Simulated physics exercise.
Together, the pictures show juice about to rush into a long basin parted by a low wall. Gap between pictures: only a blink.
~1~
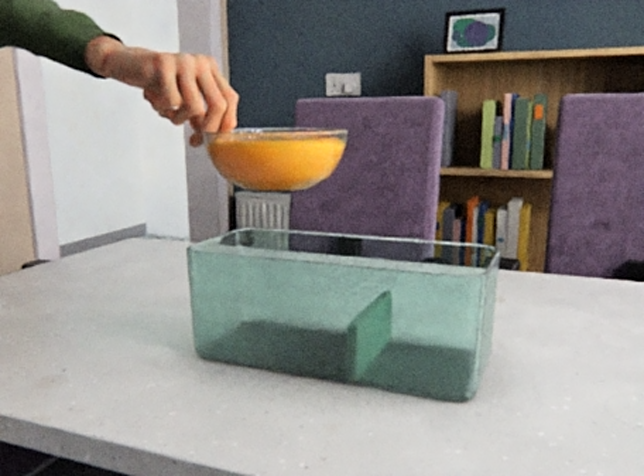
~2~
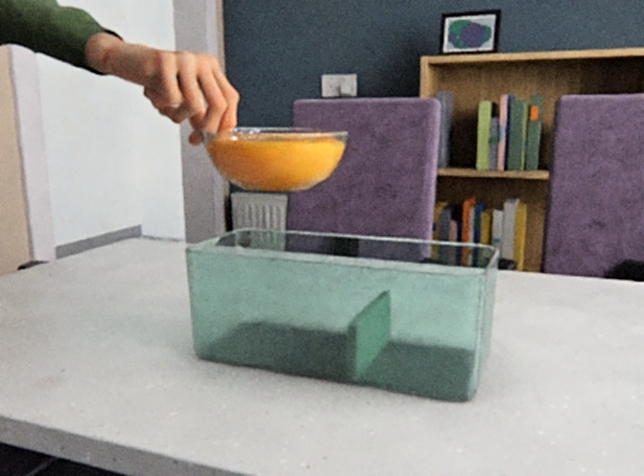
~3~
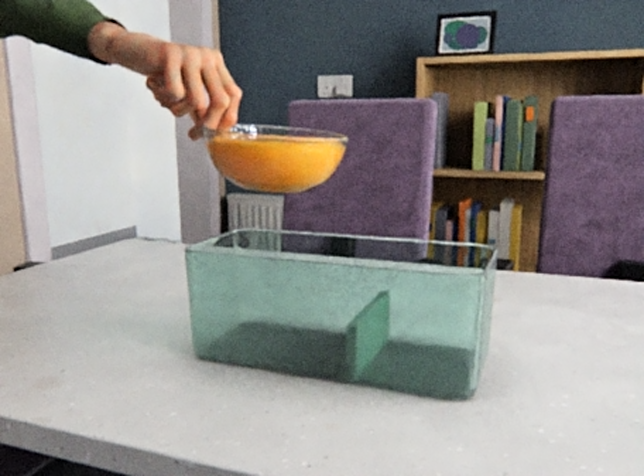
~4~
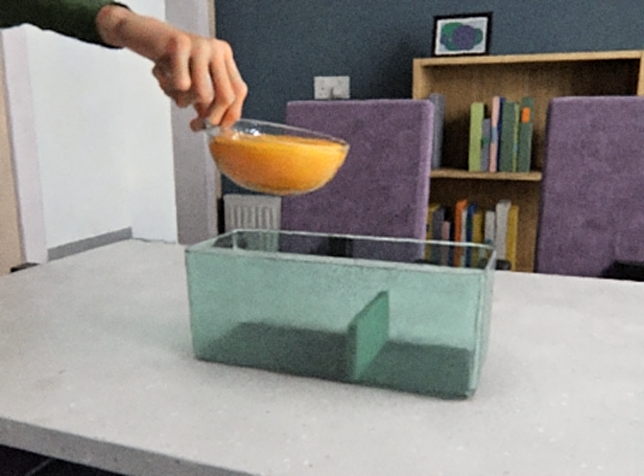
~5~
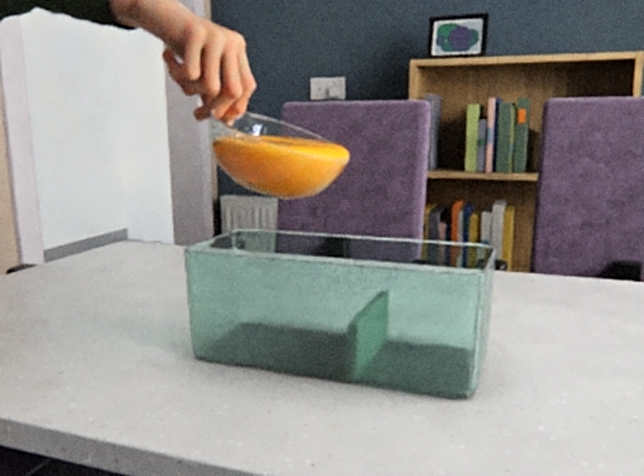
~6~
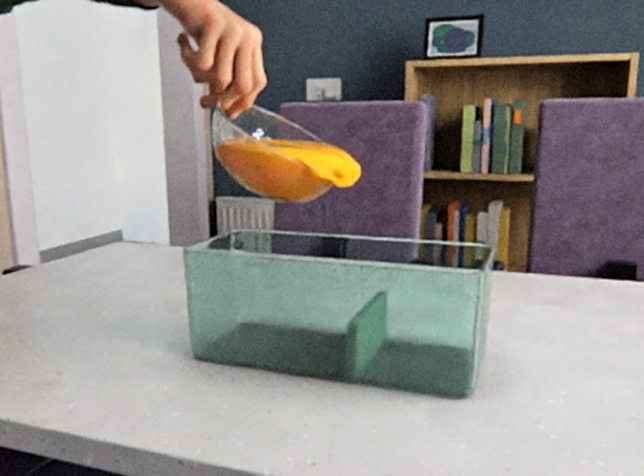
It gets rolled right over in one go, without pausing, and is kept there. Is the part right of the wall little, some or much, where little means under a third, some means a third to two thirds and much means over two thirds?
Some.
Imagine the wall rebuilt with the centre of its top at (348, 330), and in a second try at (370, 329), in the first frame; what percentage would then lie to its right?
Roughly 65 % and then 55 %.
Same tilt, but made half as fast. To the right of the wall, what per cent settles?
Roughly 75 percent.
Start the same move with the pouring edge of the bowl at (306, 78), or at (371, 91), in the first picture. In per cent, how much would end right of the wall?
Roughly 30 % and 80 %.
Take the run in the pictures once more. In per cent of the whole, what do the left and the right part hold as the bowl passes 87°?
Near 20 on the left, 55 on the right.
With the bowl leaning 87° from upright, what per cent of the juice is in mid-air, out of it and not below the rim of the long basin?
It comes to around 20 per cent.
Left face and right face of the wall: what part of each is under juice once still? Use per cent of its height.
Once it is still, the left part shows 20 per cent and the right part 40.
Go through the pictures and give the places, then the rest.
In the first picture, it leans 0°; its right rim is at (342, 133); the juice meets the walls at (220, 139) and (341, 141); the long basin's rim runs from (214, 240) to (493, 263); the wall's top is at (372, 308).
In the second picture, it leans 1°; its right rim is at (342, 135); the juice meets the walls at (220, 139) and (341, 142).
In the third picture, it leans 5°; its right rim is at (342, 141); the juice meets the walls at (220, 137) and (342, 144).
In the fourth picture, it leans 12°; its right rim is at (344, 150); the juice meets the walls at (222, 135) and (344, 147).
In the fifth picture, it leans 20°; its right rim is at (344, 161); the juice meets the walls at (225, 137) and (344, 154); 3 per cent is over the edge.
In the sixth picture, it leans 30°; its right rim is at (342, 174); the juice meets the walls at (227, 141) and (335, 162); 11 per cent is over the edge.
A moment on, the bowl is tipped on its side and 10 per cent is still to pour, 18 is left of the wall and 53 right of it.
Next, the bowl is tipped right over and 0 per cent is still to pour, 40 is left of the wall and 58 right of it.
Then the bowl is tipped right over and 0 per cent is still to pour, 40 is left of the wall and 58 right of it.
Later the bowl is tipped right over and 0 per cent is still to pour, 40 is left of the wall and 58 right of it.
At rest 40 per cent lies left of the wall, 58 right of it and 2 outside.
